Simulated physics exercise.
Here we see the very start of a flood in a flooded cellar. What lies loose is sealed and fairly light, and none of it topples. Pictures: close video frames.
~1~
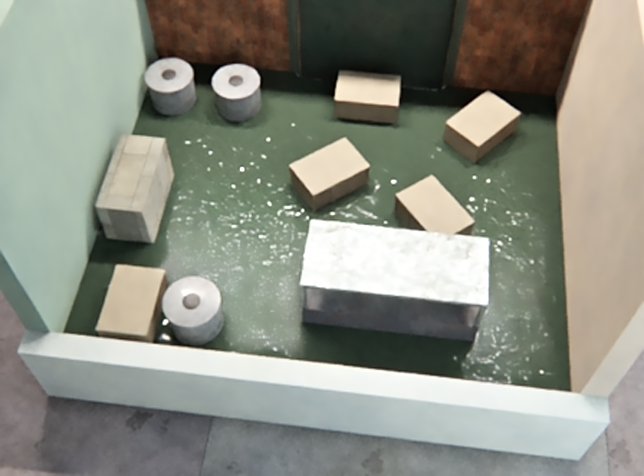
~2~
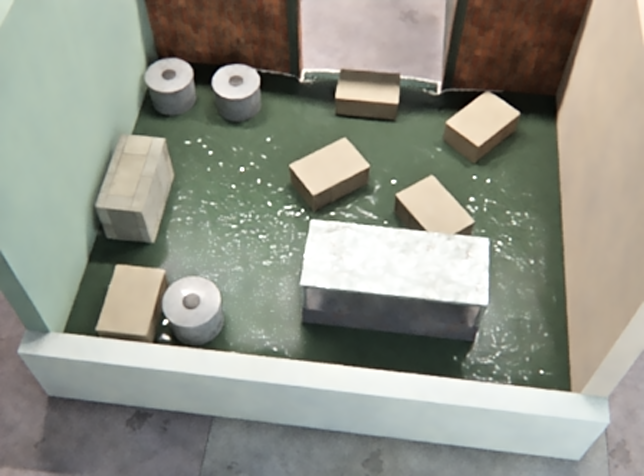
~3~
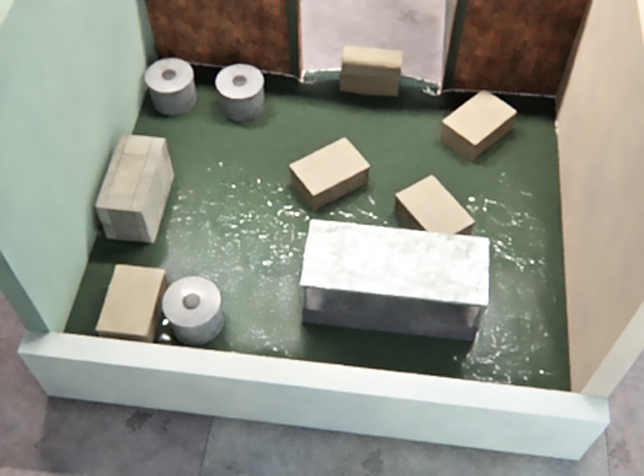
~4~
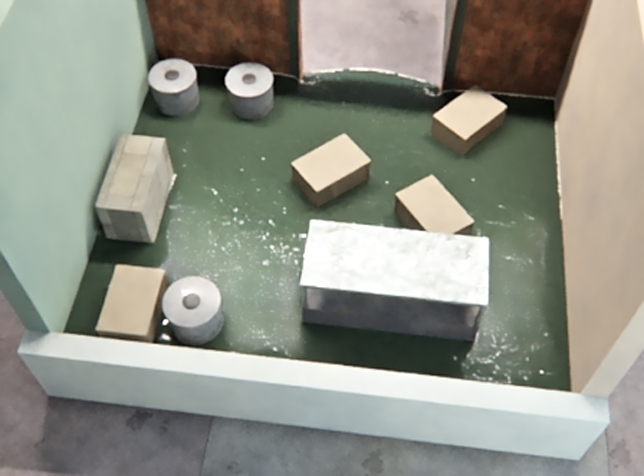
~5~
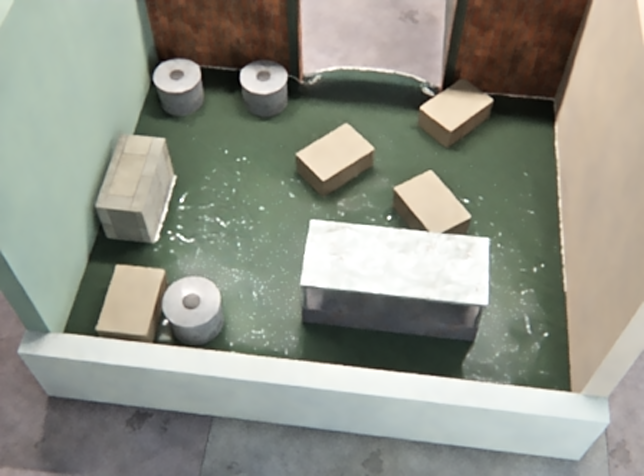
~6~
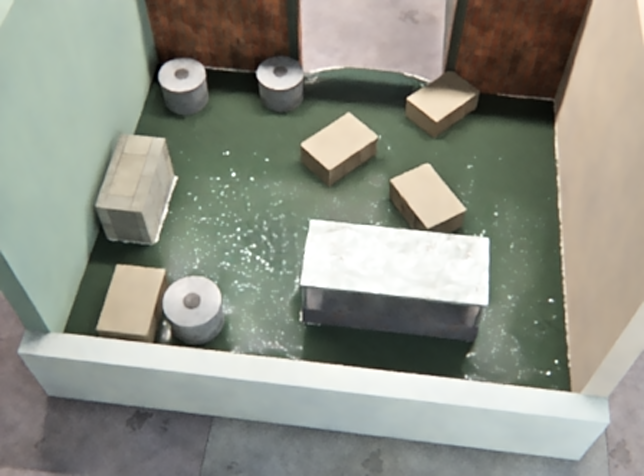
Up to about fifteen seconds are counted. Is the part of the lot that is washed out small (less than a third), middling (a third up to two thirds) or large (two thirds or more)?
Large.
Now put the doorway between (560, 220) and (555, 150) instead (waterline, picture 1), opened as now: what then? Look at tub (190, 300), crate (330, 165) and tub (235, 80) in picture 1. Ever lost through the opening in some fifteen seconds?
In sequence: Remains, escapes, remains.
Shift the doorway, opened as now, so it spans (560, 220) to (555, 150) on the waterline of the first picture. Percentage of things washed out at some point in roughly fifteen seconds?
Roughly 50 in a hundred.
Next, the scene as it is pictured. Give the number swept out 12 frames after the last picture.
My count is 4.
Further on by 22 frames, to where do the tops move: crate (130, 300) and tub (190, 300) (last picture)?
I'd say close to (192, 241) and close to (257, 214).
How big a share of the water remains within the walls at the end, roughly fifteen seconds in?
By my count, 38 per cent.
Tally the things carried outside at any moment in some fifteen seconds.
My count comes to 6.
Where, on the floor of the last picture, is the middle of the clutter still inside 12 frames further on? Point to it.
Roughly (264, 206).
A moment on, 1 of 8 are out; 7 afloat.
Next, 4 of 8 are out; 4 afloat.
Later, 6 of 8 are out; 2 afloat.
In the end, 6 of 8 are out; 2 afloat.
